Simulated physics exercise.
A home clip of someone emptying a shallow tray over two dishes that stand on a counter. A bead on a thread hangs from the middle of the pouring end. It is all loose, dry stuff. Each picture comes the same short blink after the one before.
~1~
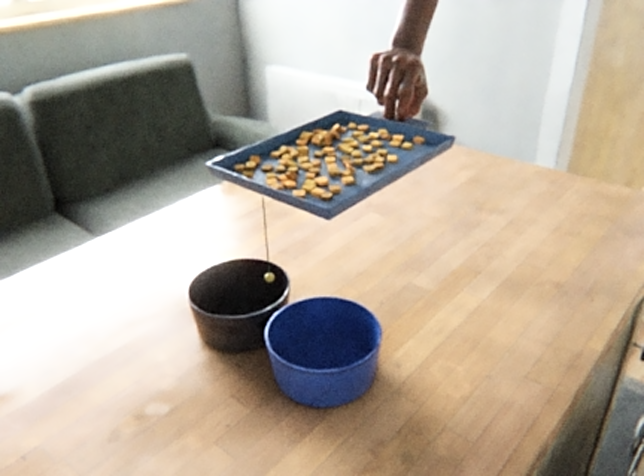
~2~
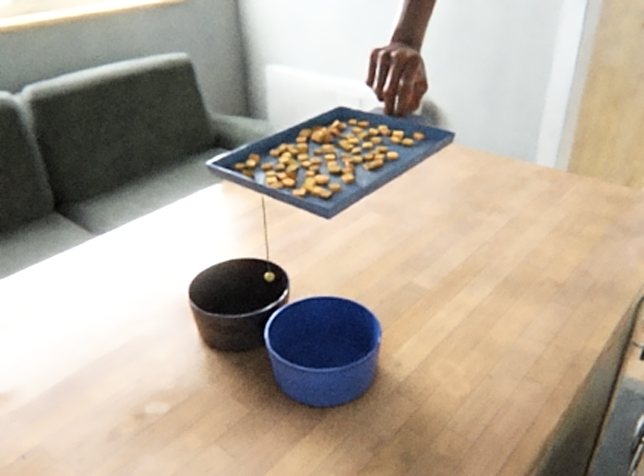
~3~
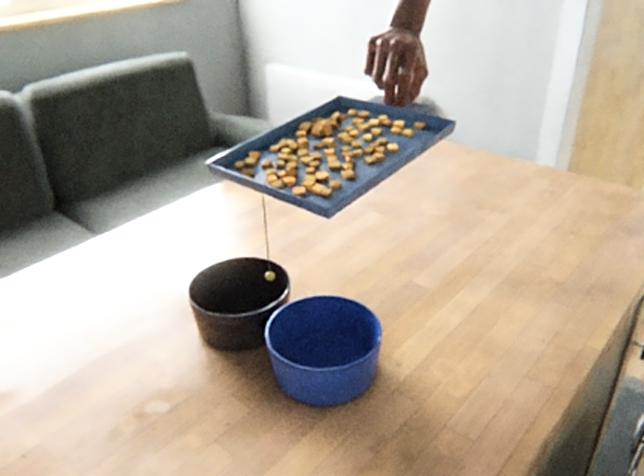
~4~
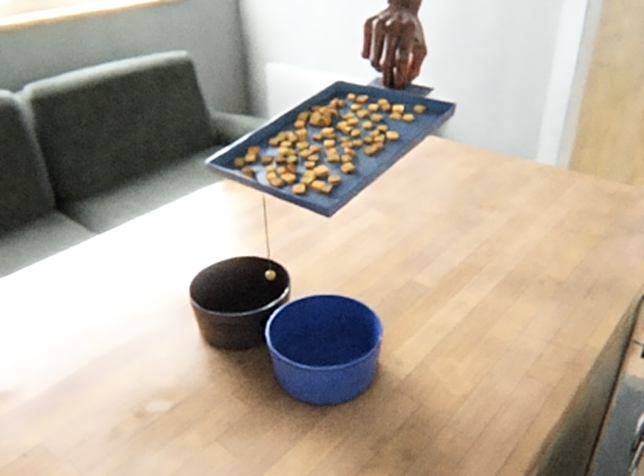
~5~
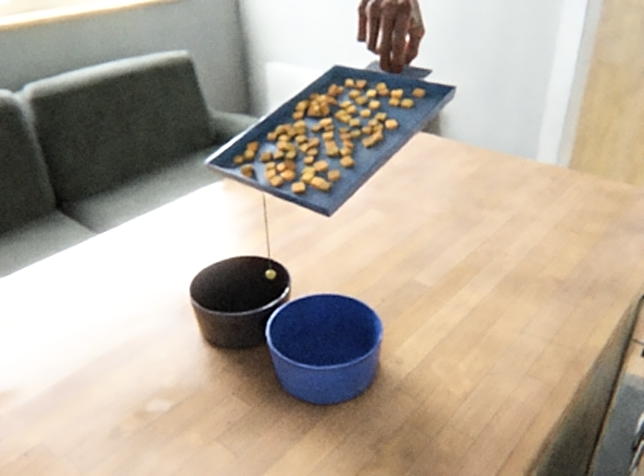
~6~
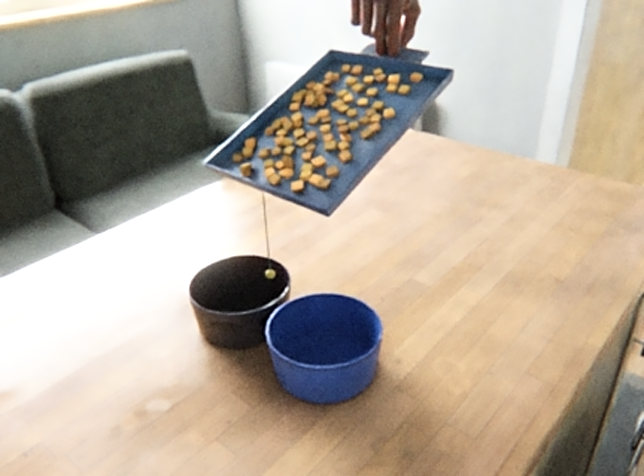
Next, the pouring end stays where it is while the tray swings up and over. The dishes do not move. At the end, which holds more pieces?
It favours the left-hand dish.
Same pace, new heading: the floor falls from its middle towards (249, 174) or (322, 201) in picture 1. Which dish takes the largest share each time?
The first try: Left. The second: The right one.
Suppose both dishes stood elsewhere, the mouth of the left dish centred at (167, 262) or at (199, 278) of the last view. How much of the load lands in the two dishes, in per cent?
Near 80 % and 90 %.
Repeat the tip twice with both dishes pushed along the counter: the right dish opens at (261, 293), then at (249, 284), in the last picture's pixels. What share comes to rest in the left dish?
First some 10, then 0 per cent.
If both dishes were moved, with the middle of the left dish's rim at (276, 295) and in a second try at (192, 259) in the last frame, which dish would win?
First left, then the dish on the right.
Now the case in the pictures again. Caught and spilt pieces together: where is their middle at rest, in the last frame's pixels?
At about (234, 329).
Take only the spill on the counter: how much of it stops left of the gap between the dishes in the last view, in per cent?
Near 90 %.
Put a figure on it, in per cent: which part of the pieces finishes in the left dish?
Roughly 60 in a hundred.
Soon after the last picture, tray tipped steeply; all on the tray.
A little later, tray tipped past a quarter turn; most on the tray; a small part in the left dish; a stray few outside both; about a quarter in the air.
Later still, tray tipped past a quarter turn; about a quarter in the right dish; about two thirds in the left dish; about a quarter outside both.
At rest, tray tipped past a quarter turn; about a quarter in the right dish; about two thirds in the left dish; about a quarter outside both.
